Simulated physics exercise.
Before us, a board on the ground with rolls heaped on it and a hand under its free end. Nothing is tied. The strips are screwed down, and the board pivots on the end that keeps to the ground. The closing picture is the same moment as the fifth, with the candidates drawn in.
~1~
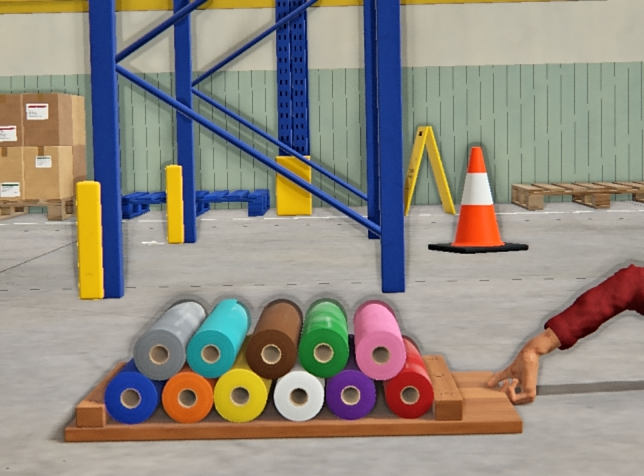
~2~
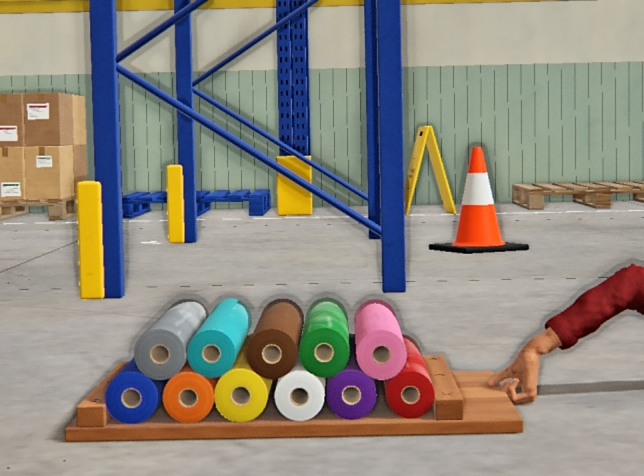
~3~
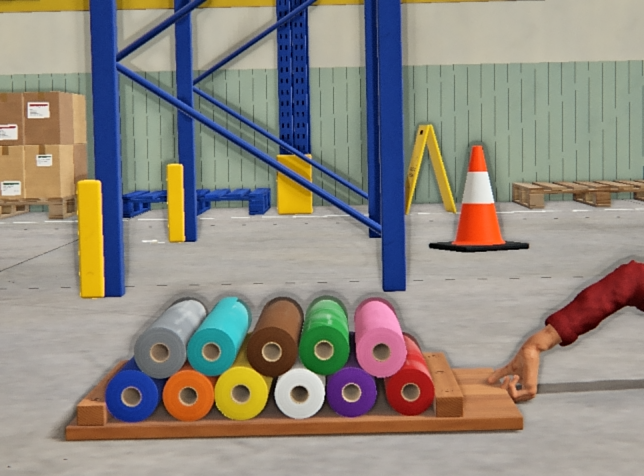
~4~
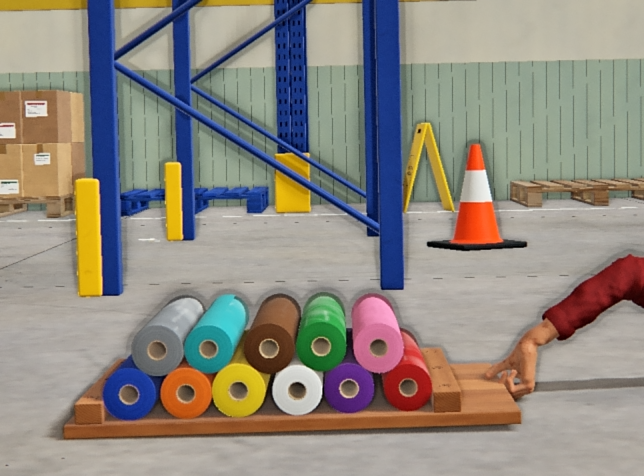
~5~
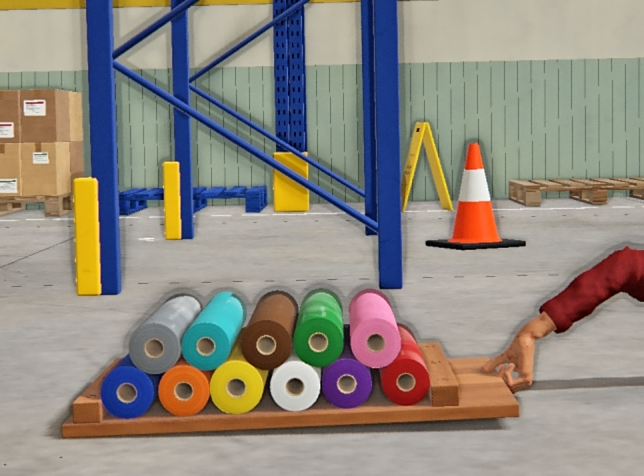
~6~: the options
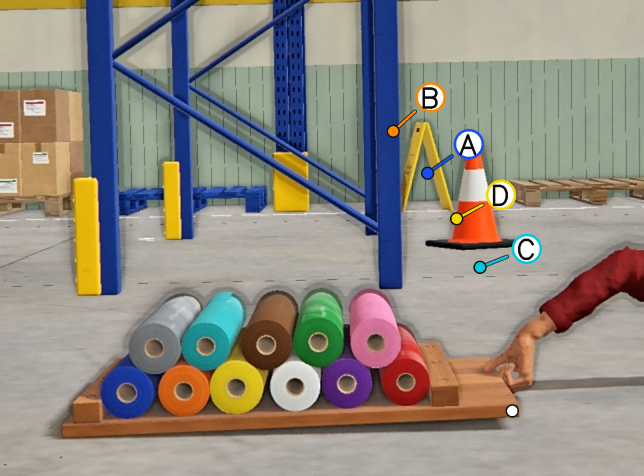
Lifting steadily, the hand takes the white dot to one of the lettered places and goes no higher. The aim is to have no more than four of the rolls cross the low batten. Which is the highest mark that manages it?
It can be raised to D.
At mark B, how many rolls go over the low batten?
The count is five.
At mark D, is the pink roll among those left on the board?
Yes, with D.
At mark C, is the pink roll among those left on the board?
Yes.
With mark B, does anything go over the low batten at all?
At B: Yes.
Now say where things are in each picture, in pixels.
The first frame shows purple roll (351, 395); red roll (410, 395); brown roll (271, 354).
The second frame shows brown roll (272, 354); grey roll (160, 354).
The third frame shows board (298, 392); purple roll (352, 393); red roll (411, 392); yellow roll (241, 394).
The fourth frame shows board (296, 388); blue roll (129, 394); orange roll (186, 393).
The fifth frame shows board (294, 385); blue roll (127, 393); orange roll (184, 391).
On the copy, A at (428, 173); B at (393, 132); C at (480, 267); D at (457, 219); the white dot at (512, 411).
On D. First, board at 16°.
Then, board at 27°.
Finally, board at 27°, none over the low batten.
By contrast, A five over the low batten; B five over the low batten; C none over the low batten.
